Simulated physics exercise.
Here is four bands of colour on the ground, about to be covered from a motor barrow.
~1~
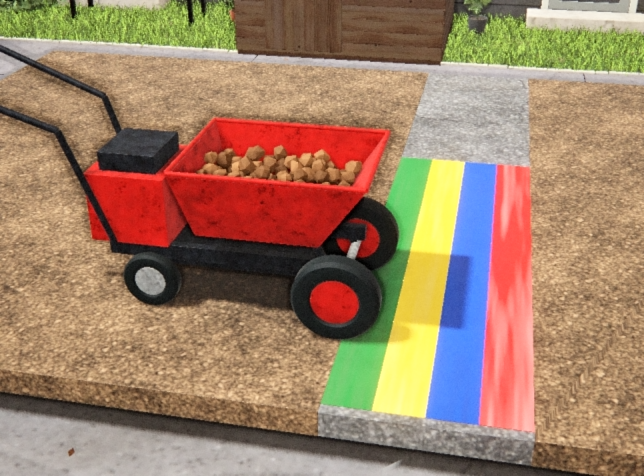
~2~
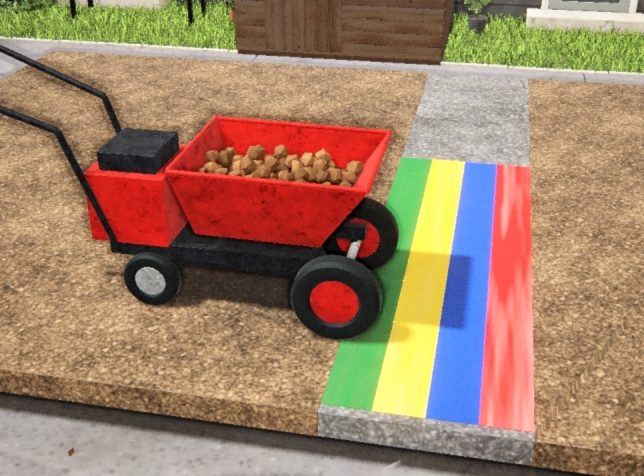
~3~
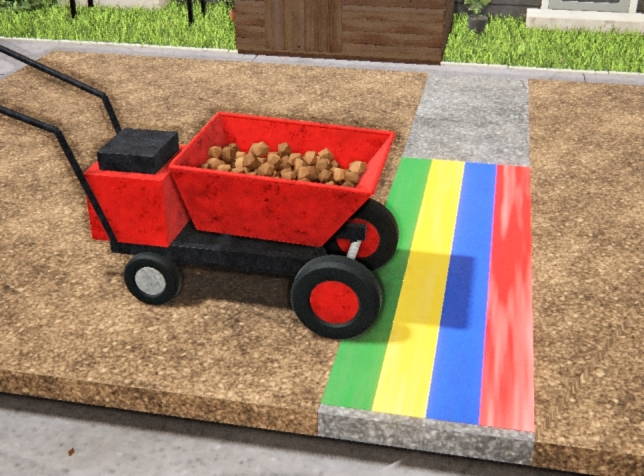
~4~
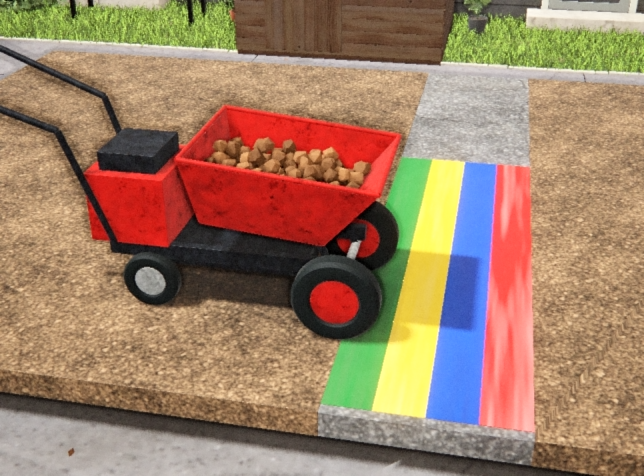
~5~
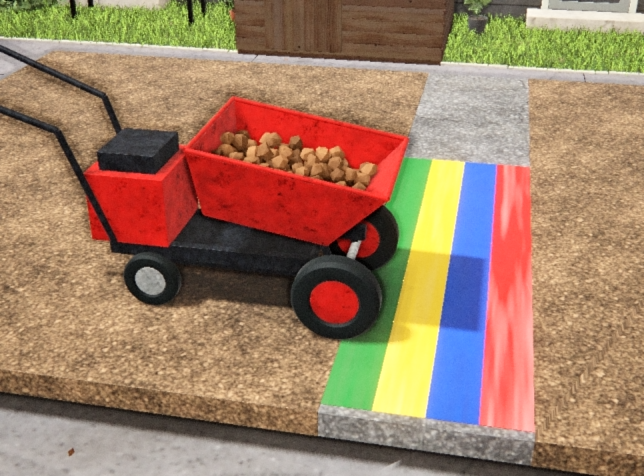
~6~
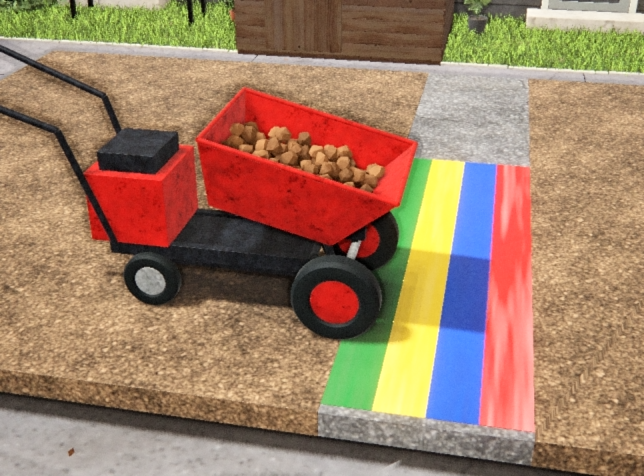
A red motor barrow slowly tilts its skip of brown clods slightly to the right.
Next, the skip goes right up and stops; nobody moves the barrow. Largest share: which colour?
Colour: Red.
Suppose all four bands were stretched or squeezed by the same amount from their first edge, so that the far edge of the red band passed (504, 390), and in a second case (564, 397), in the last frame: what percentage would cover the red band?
About 30 % and 40 %.
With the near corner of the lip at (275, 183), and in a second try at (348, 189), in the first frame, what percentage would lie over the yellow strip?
First spot 40 per cent, second spot 0 per cent.
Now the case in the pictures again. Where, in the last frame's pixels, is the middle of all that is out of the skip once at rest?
Somewhere around (519, 311) in the final view.
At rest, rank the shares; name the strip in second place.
I'd say blue.
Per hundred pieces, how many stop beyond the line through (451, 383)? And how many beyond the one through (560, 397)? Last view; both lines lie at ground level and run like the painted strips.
90 and 20 in a hundred.
Soon, skip tipped steeply; all in the skip.
A while on, skip tipped right over; most in the skip; a stray few over the blue strip; about a quarter over the red strip; a stray few falling; a stray few off the paint.
Towards the end, skip tipped right over; a small part in the skip; a stray few over the yellow strip; a small part over the blue strip; about a third over the red strip; about a third off the paint.
Finally, skip tipped right over; a small part in the skip; none over the green strip; a stray few over the yellow strip; about a quarter over the blue strip; about a third over the red strip; about a third off the paint.
